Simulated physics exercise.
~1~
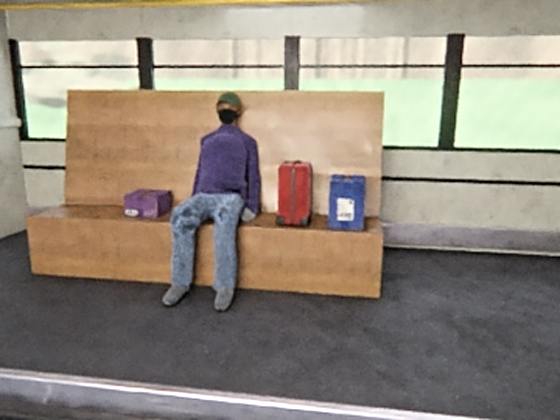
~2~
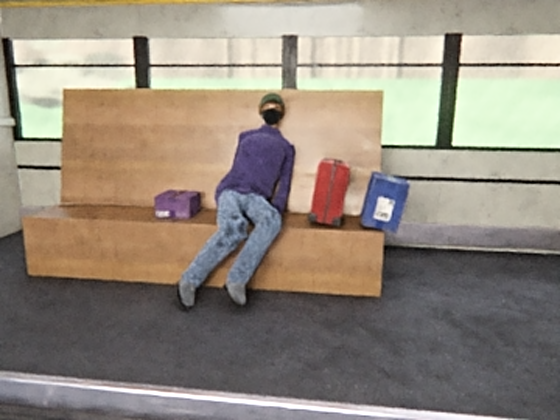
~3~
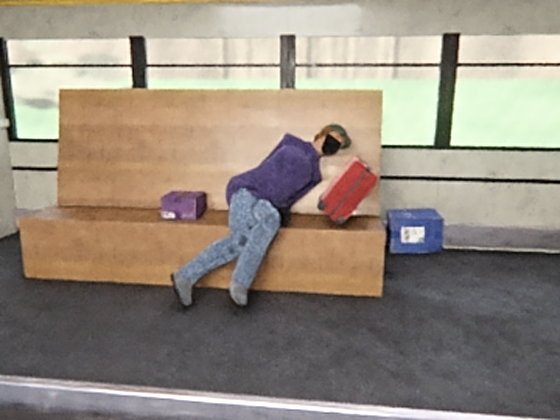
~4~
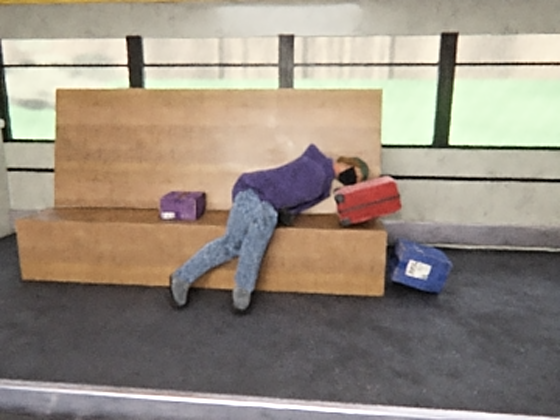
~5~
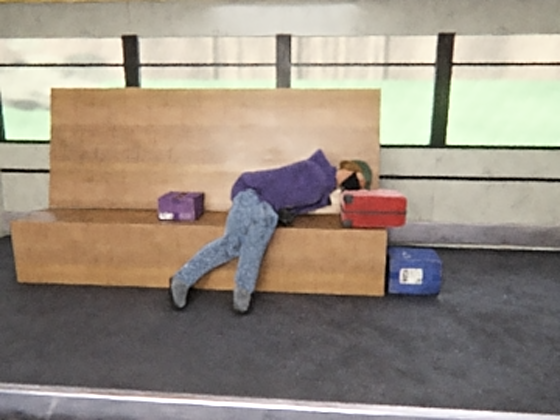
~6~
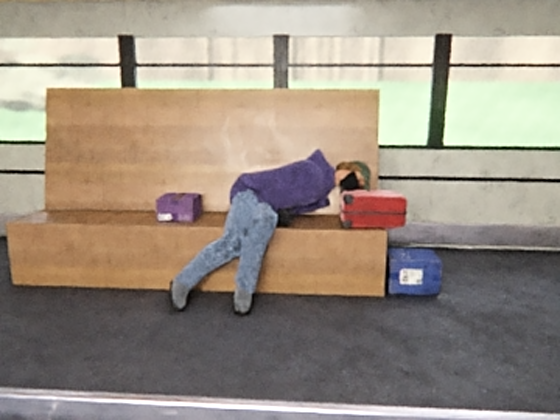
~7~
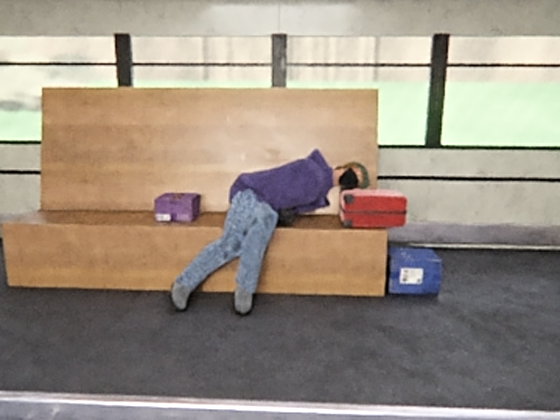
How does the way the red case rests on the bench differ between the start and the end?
At the start the red case stands upright on the bench, and at the end it lies on its side.
On a bench, a person and red case tip right while a blue pack falls off.
